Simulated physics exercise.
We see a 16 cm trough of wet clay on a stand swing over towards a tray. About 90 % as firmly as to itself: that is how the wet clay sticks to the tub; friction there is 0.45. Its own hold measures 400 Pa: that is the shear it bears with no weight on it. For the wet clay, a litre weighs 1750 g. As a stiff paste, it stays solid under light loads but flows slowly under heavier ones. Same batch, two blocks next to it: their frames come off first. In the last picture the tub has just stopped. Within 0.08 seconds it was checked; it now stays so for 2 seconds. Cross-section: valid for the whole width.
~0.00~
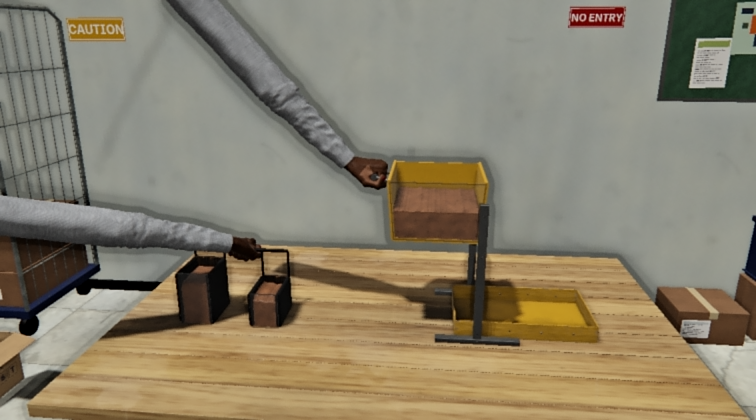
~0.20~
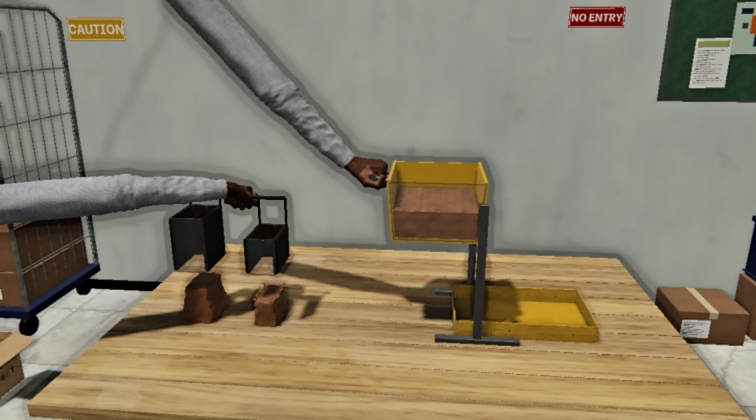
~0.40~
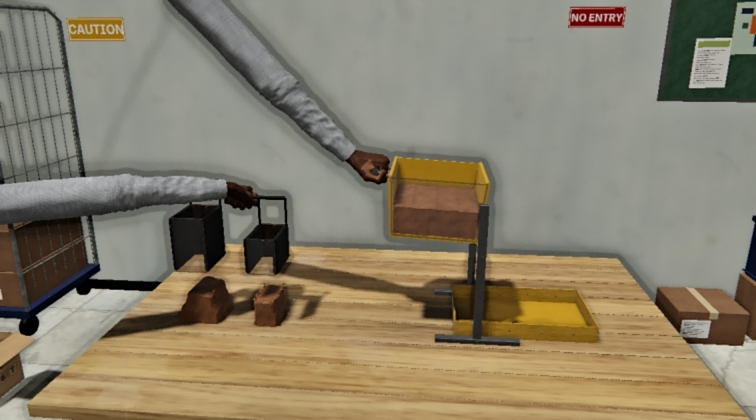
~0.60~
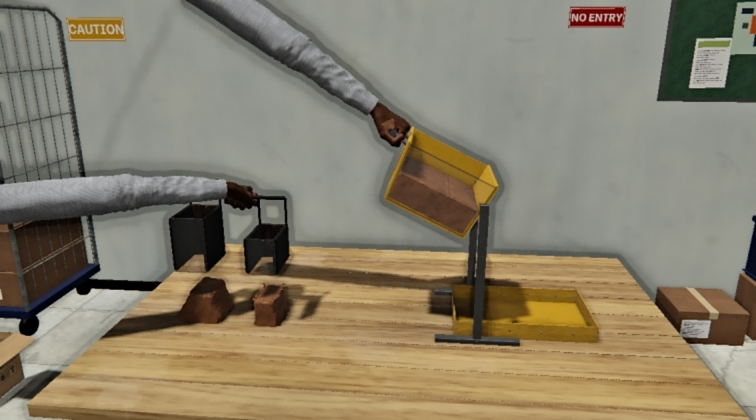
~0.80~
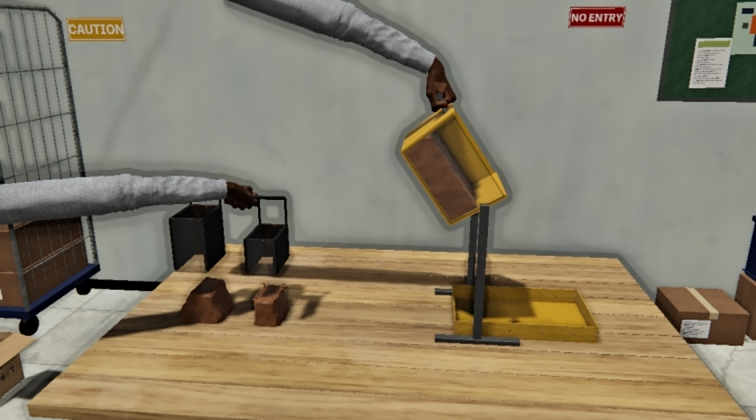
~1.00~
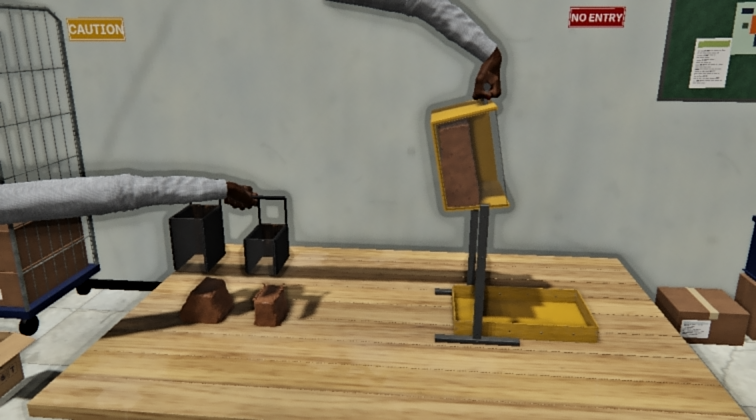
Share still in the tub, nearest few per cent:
71 %.
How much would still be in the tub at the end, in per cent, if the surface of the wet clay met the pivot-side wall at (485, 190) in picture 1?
I'd guess around 45 in a hundred.
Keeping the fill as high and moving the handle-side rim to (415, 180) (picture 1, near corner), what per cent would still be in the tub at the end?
About 100 per cent.
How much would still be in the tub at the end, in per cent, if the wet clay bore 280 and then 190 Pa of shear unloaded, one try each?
65 in a hundred, followed by 65 in a hundred.
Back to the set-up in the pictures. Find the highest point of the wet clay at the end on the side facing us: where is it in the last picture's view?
I'd say it peaks at roughly (449, 172) in the last picture.
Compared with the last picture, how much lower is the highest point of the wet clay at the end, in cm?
Roughly 13 cm.
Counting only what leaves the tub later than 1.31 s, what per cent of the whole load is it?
Share of load from then on: Approx. 25 %.
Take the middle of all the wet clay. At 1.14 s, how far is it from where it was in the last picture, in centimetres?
Roughly 4 centimetres.
After 1.14 s, the tub is at 80 degrees and holds 100 %.
After 1.31 s, the tub is at 80 degrees and holds 95 %.
After 1.48 s, the tub is at 80 degrees and holds 87 %.
After 1.65 s, the tub is at 80 degrees and holds 82 %.
After 3.00 s, the tub is at 80 degrees and holds 71 %.
